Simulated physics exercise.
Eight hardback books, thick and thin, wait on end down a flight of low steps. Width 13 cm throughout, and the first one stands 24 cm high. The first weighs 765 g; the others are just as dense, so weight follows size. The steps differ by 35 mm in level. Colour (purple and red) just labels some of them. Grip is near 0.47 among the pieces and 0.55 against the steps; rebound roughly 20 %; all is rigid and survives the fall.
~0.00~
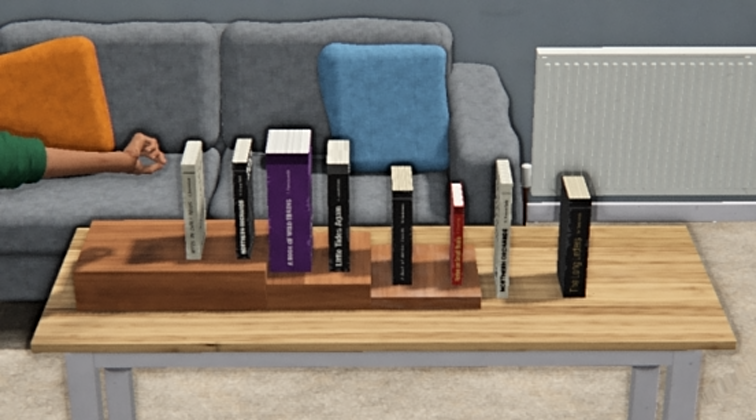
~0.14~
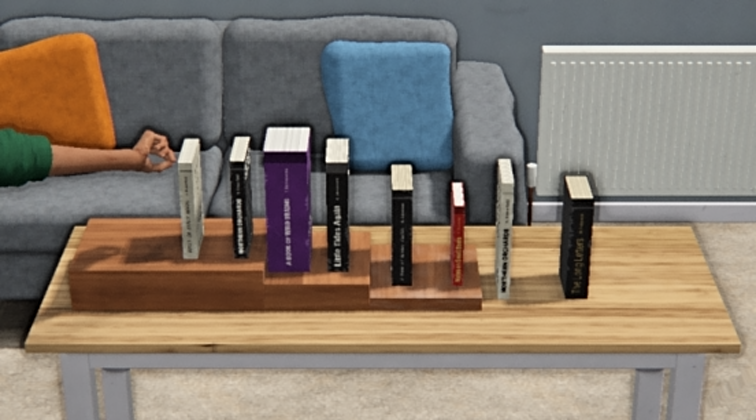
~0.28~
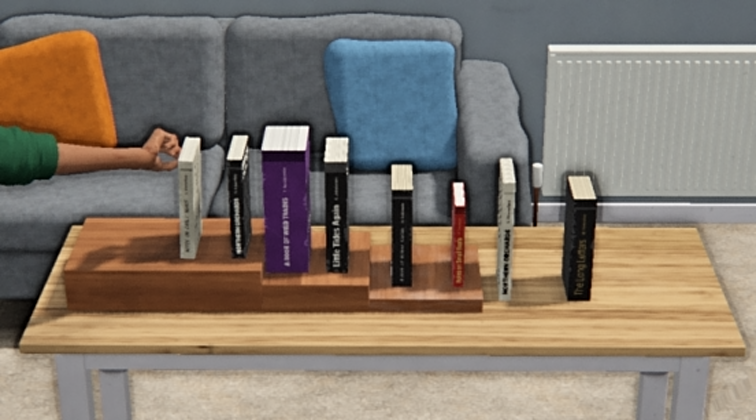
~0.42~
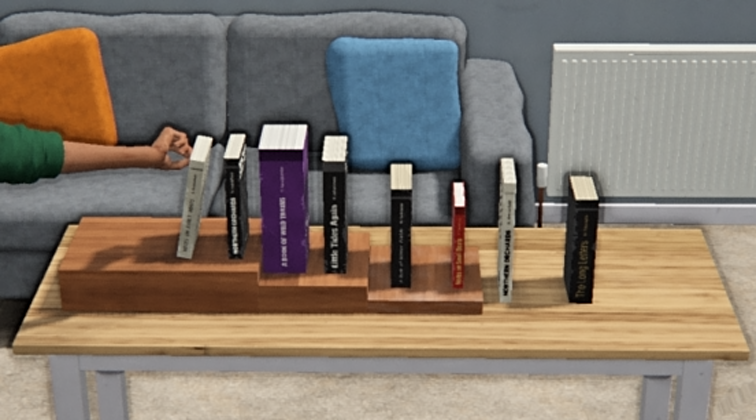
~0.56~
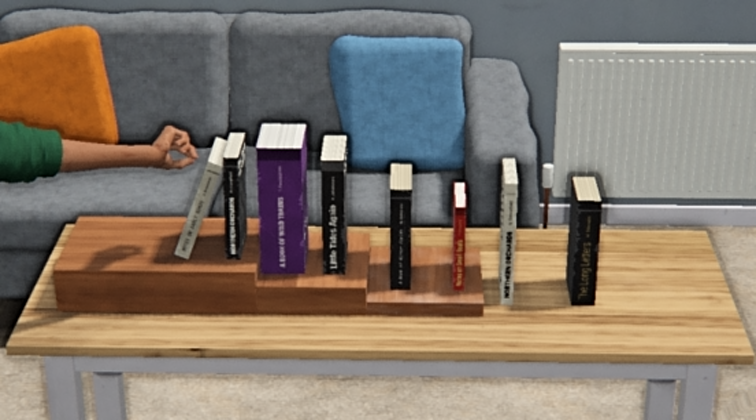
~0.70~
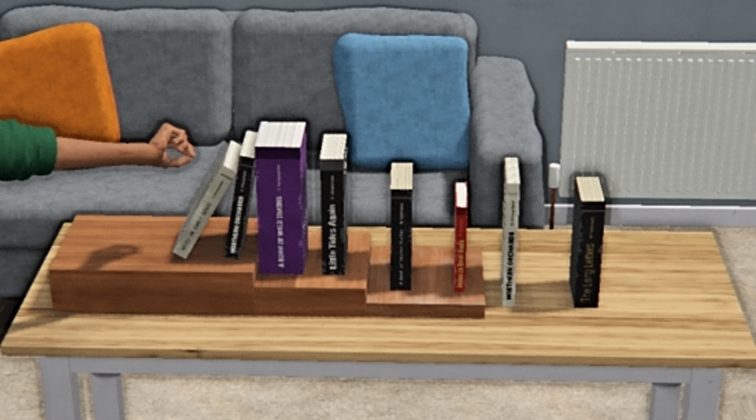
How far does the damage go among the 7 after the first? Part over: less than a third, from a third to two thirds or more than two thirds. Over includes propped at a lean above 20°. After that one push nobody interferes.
Ending over: Less than a third.
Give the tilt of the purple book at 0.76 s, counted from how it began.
About 0°.
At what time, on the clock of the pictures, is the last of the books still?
Near 1.0 s.
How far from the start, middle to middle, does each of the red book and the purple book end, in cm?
About: Red 0, purple 0.
After 0.76 s, none of the 7 other books over, 1 disturbed.
At rest (1.3 s), none of the 7 other books over, 1 disturbed; purple book unmoved; red book unmoved. That is 0 per cent. Seven left standing. As the last picture would show them, middles, purple book near (282, 199), red book near (461, 237).
